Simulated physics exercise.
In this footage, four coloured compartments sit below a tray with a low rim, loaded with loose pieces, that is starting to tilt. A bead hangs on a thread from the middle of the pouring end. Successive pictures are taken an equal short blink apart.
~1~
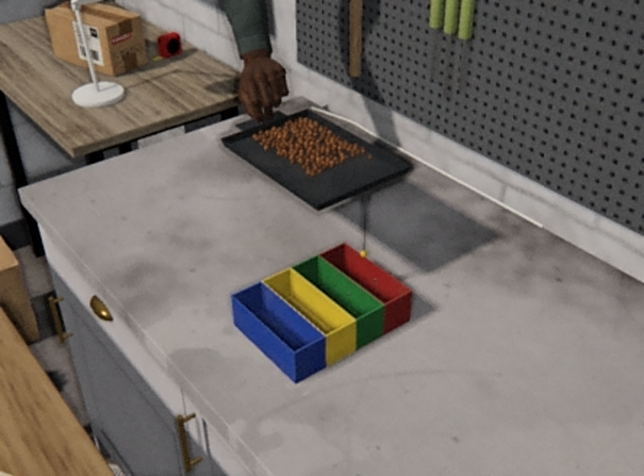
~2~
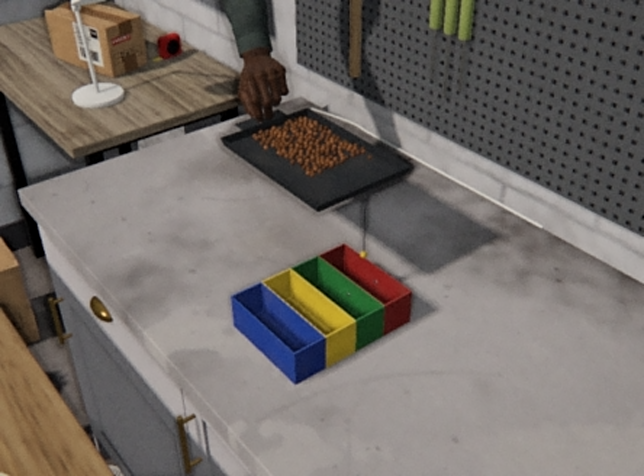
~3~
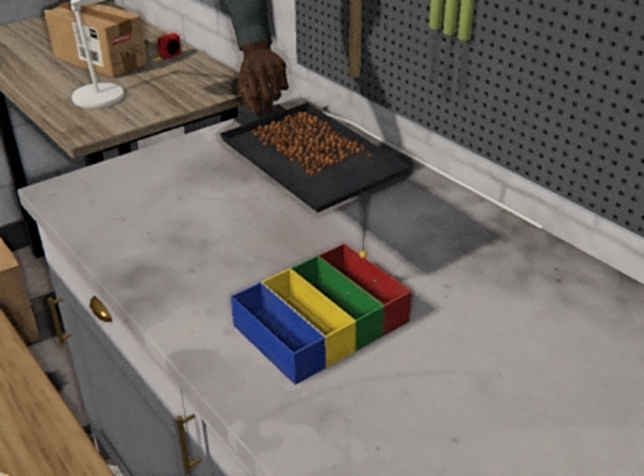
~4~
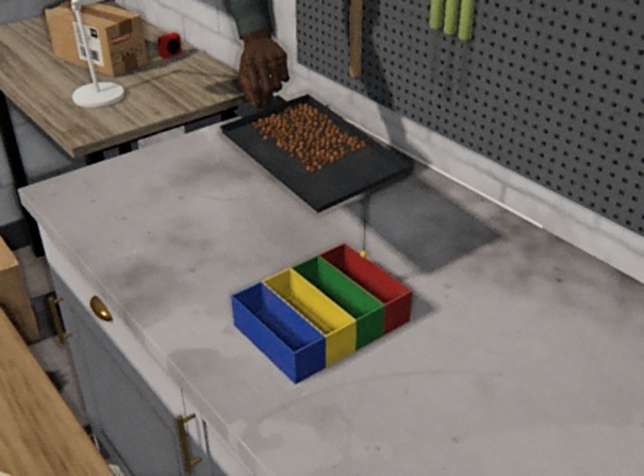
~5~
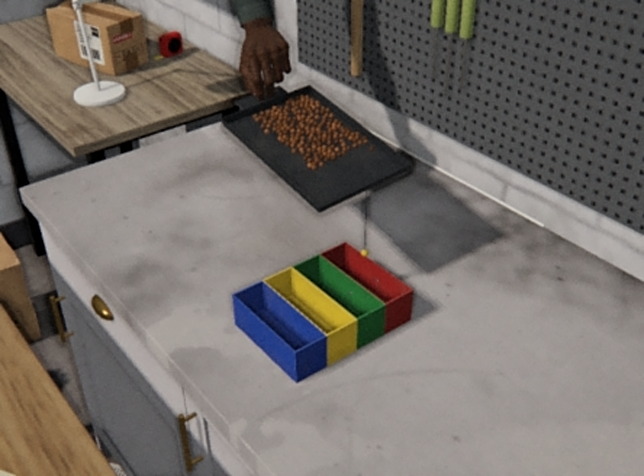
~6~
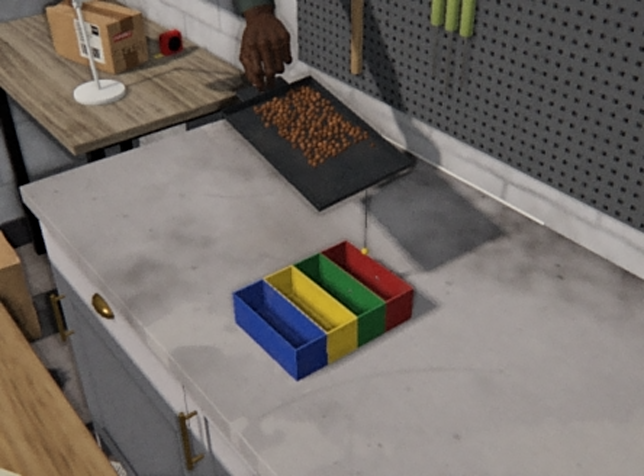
At first, a dark tray of small brown balls sits level above a grey counter, a hand at its far end, with blue, yellow, green and red compartments below. Then the hand rises slightly, lifting the far end so the tray slopes gently toward its near edge, the balls still heaped together.
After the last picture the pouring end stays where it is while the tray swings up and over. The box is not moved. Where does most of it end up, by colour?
Most of it ends up in green.
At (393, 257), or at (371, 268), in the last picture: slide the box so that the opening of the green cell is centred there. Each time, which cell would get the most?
The blue cell, then the yellow one.
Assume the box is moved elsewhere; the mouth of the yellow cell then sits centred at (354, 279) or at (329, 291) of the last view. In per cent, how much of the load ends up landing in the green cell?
It would be roughly 20 per cent, followed by roughly 40 per cent.
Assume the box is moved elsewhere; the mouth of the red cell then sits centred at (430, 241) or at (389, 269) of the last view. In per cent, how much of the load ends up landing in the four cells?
Close to 60 in a hundred, then close to 100 in a hundred.
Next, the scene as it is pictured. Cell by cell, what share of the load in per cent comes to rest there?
Result, per cent by cell: Blue 0; yellow 10; green 50; red 30.
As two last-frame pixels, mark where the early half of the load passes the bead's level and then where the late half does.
Points: About (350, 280), then about (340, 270).
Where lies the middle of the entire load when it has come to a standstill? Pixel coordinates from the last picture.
(354, 316).
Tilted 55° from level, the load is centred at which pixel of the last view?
Centre estimate: (344, 194).
Soon after the last picture, tray tipped steeply; most on the tray; a small part in the green cell; a small part in the yellow cell; a small part in the red cell; a small part falling or outside the box.
A little later, tray tipped right over; about half on the tray; a small part in the green cell; a small part in the red cell; a small part in the yellow cell; about a quarter falling or outside the box.
Later still, tray tipped past a quarter turn; about half in the green cell; about a third in the red cell; a small part in the yellow cell; a stray few falling or outside the box.
At rest, tray tipped past a quarter turn; about half in the green cell; about a third in the red cell; a small part in the yellow cell; none in the blue cell; a stray few outside the box.
